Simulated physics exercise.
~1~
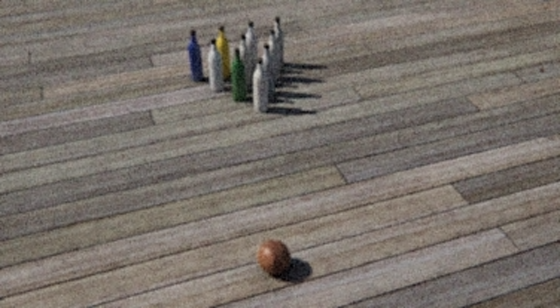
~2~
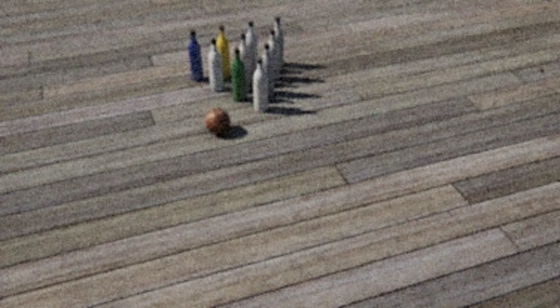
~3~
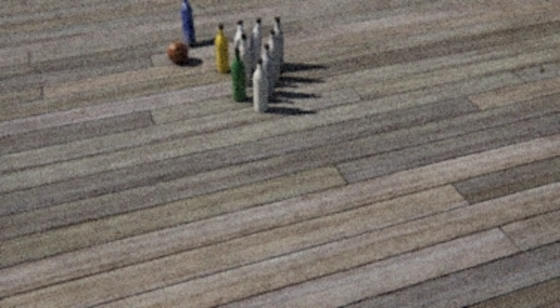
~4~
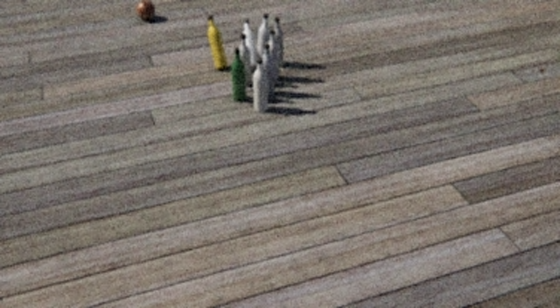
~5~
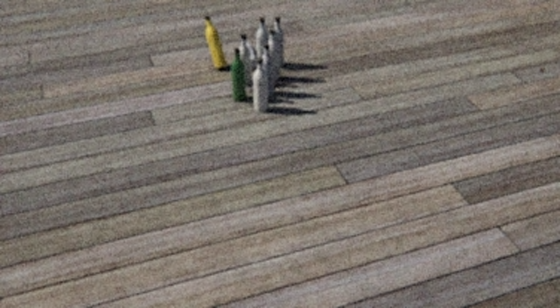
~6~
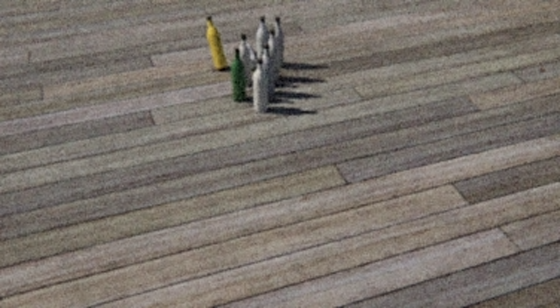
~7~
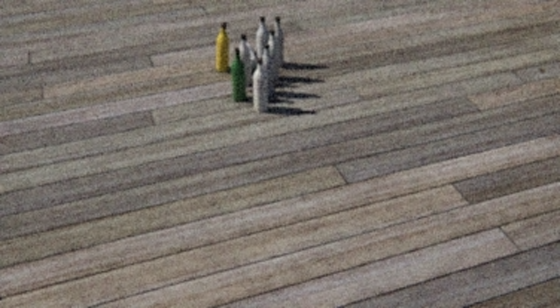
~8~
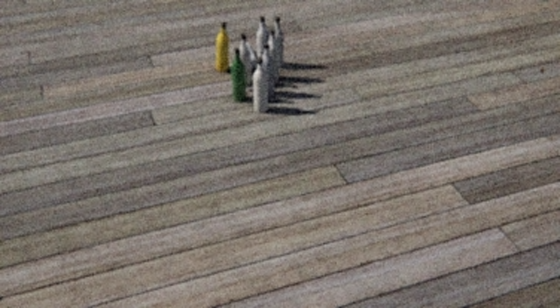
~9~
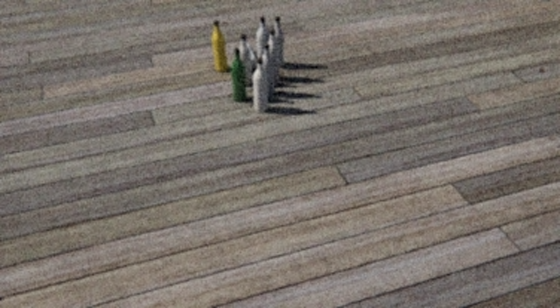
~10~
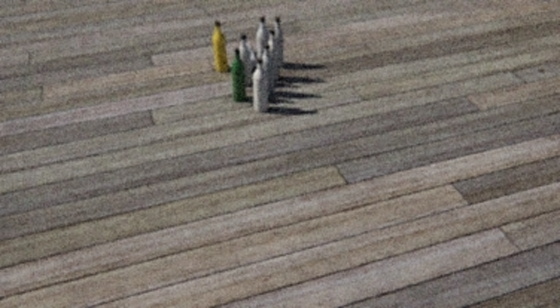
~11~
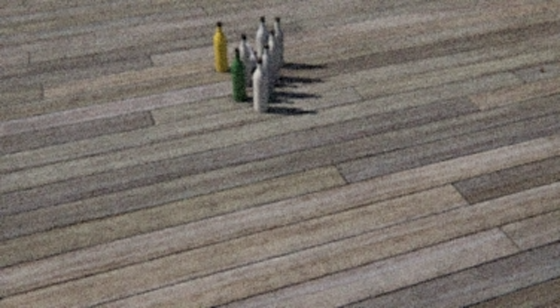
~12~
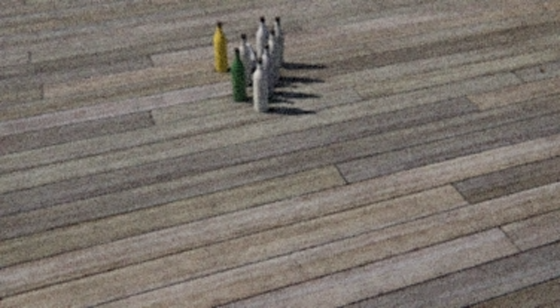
On a floor of weathered wooden planks, seen from above at an angle by a still camera, a tight wedge of capped bottles stands near the top, mostly pale, with a blue one at left, a yellow one behind and a green one in front. A brown wooden ball rolls up from below toward the left side of the group. It strikes there, knocking the blue bottle away and disturbing its neighbours, then rolls out of view at the upper left. The yellow bottle leans sharply left, then rocks back upright. It ends standing with the green bottle and several pale ones, while the blue one is out of sight.
